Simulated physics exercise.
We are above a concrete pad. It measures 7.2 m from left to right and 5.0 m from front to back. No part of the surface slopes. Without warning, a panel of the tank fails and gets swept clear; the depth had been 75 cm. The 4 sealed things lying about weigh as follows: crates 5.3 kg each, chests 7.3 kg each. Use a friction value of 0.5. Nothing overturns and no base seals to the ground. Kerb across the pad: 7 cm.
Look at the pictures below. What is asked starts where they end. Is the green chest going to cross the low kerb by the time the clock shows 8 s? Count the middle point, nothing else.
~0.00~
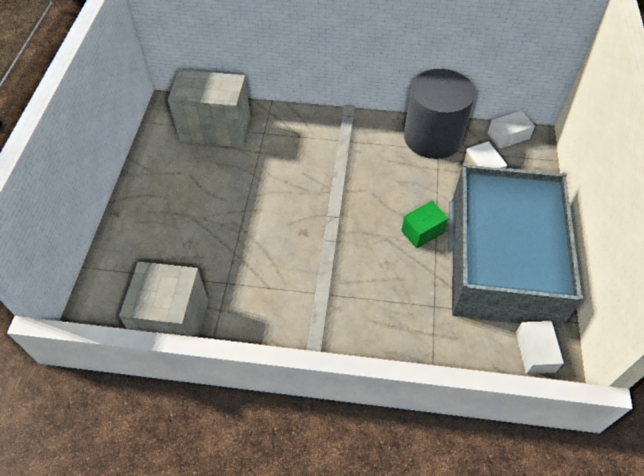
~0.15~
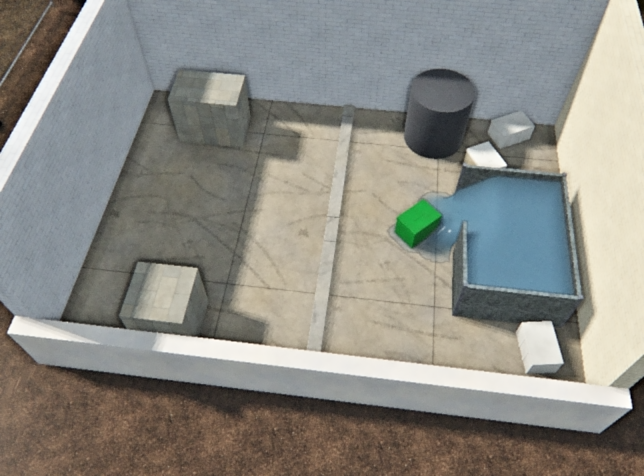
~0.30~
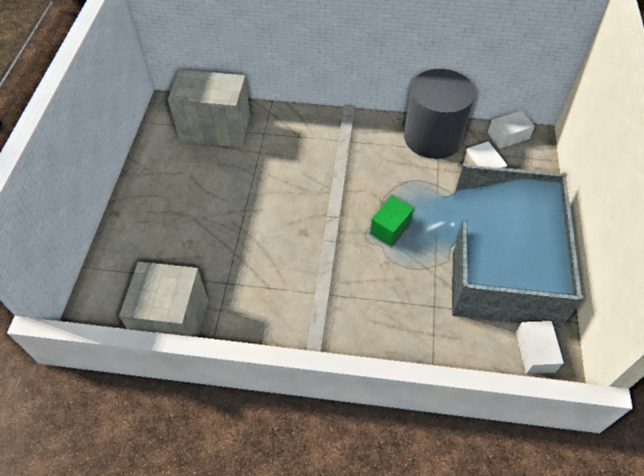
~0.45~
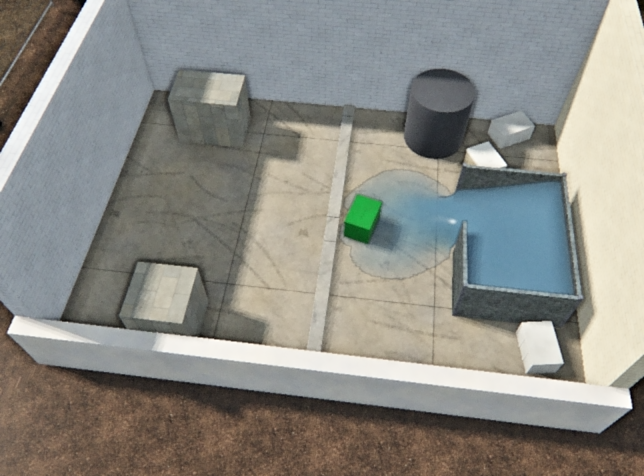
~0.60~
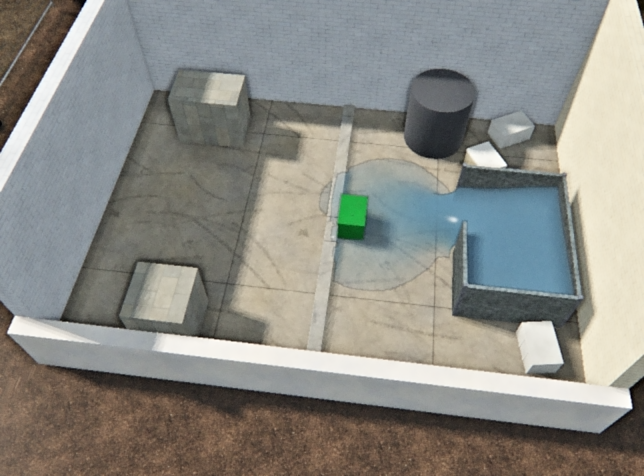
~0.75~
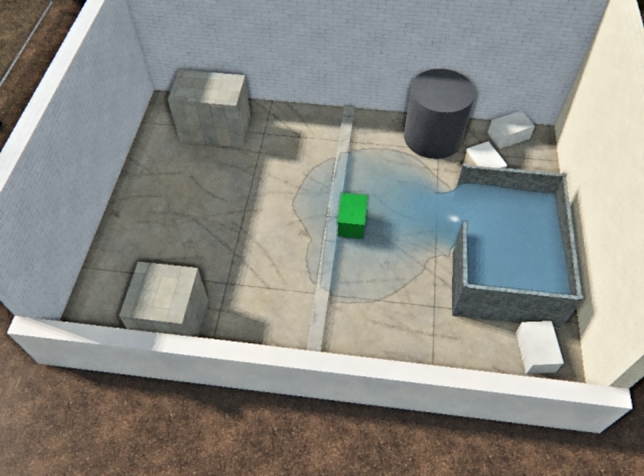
I reckon the green chest reaches the far side.
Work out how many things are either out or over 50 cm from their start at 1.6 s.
I count 1 of them.
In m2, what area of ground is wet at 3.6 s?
Some 28 m2 of it.
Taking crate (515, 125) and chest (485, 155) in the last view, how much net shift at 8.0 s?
Net displacement, in order: 10 cm; 5 cm.
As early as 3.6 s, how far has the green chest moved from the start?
Around 500 centimetres.
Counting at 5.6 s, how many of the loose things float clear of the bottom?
Just then, the number is 1.
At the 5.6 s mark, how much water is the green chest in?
Depth approx. 12 cm.
After 1.6 s the green chest is near (271, 211), 2.3 m from its start, afloat; 1 of 4 are over the mark; 1 afloat.
After 3.6 s the green chest is near (98, 246), 4.8 m from its start, afloat; 1 of 4 are over the mark; 1 afloat.
After 5.6 s the green chest is near (105, 315), 4.7 m from its start, afloat; 1 of 4 are over the mark; 1 afloat.
After 8.0 s the green chest is near (110, 312), 4.6 m from its start, afloat; 1 of 4 are over the mark; 2 afloat.
